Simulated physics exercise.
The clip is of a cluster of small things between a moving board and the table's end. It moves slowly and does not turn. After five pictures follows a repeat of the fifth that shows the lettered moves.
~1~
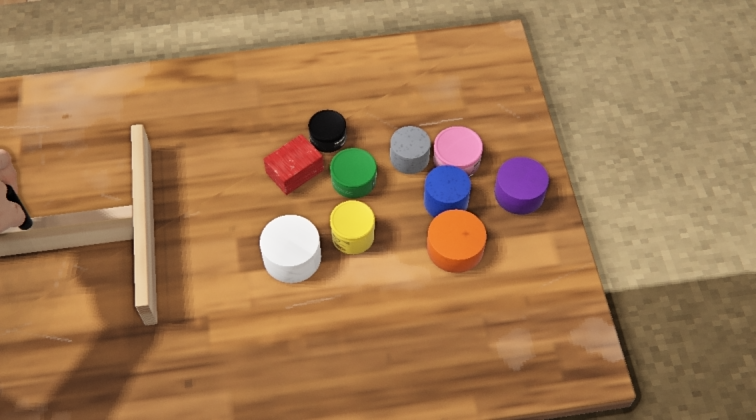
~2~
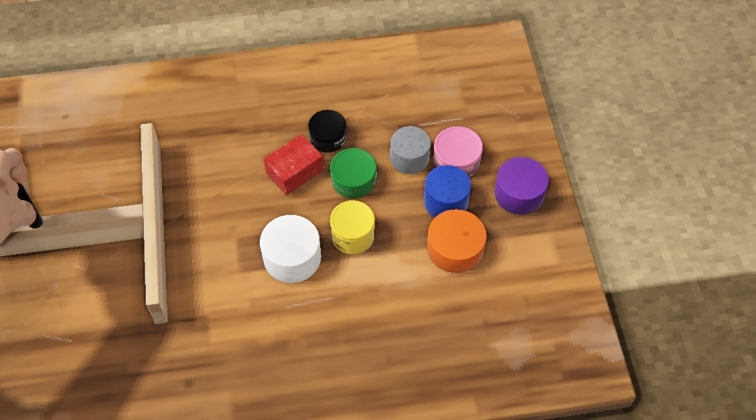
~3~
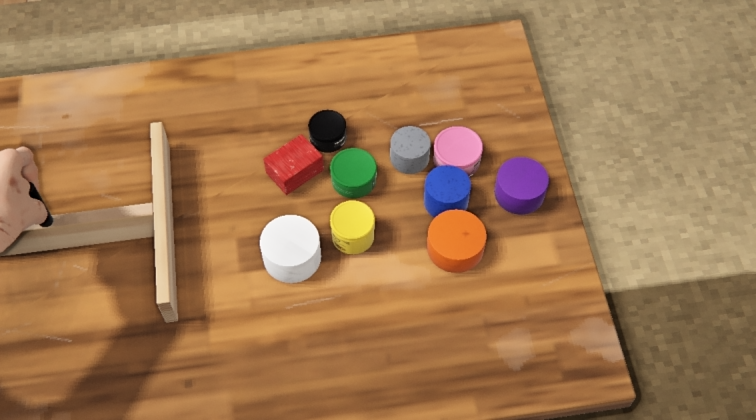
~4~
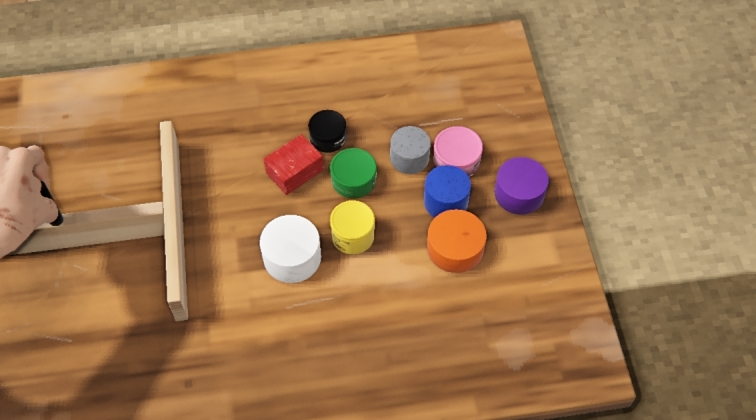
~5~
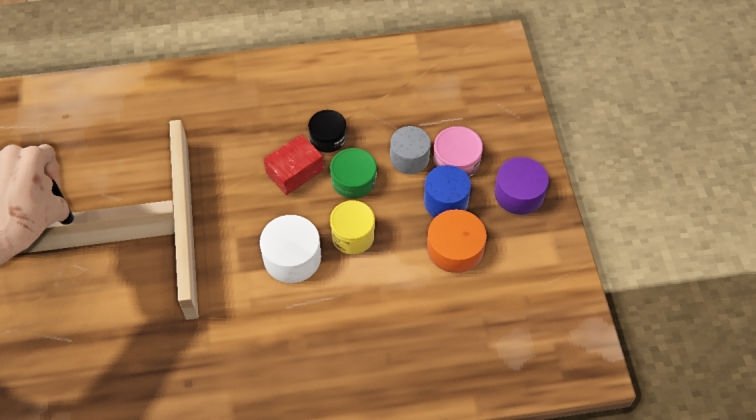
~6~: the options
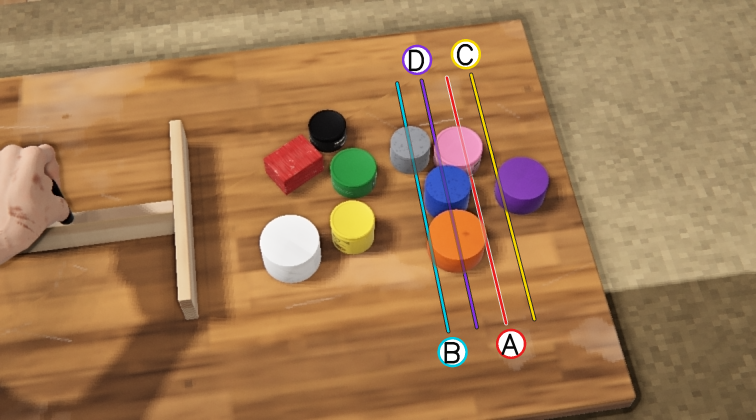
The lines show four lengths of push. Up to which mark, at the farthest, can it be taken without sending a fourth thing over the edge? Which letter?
Line C.
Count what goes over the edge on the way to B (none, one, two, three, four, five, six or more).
By then, none.
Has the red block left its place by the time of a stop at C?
Yes.
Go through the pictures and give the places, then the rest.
The first picture shows board (139, 210); red block (294, 165); blue pot (447, 193).
The second picture shows board (149, 209); orange tin (457, 241).
The third picture shows board (159, 207); white tin (291, 249).
The fourth picture shows board (170, 206); green tub (354, 174).
The fifth picture shows board (180, 205); pink tub (458, 153); black jar (328, 132); red block (294, 165).
On the marked copy, A at (474, 191); B at (421, 198); C at (500, 187); D at (447, 194).
With C. Early on, board (296, 190); black jar (343, 121); red block (328, 155).
Further on, board (411, 176); pink tub (503, 136); orange tin (512, 238).
At the end, board (499, 165); pink tub over the edge; orange tin over the edge; two fallen.
As for the rest, A is within the limit but short; B is within the limit but short; D is within the limit but short.
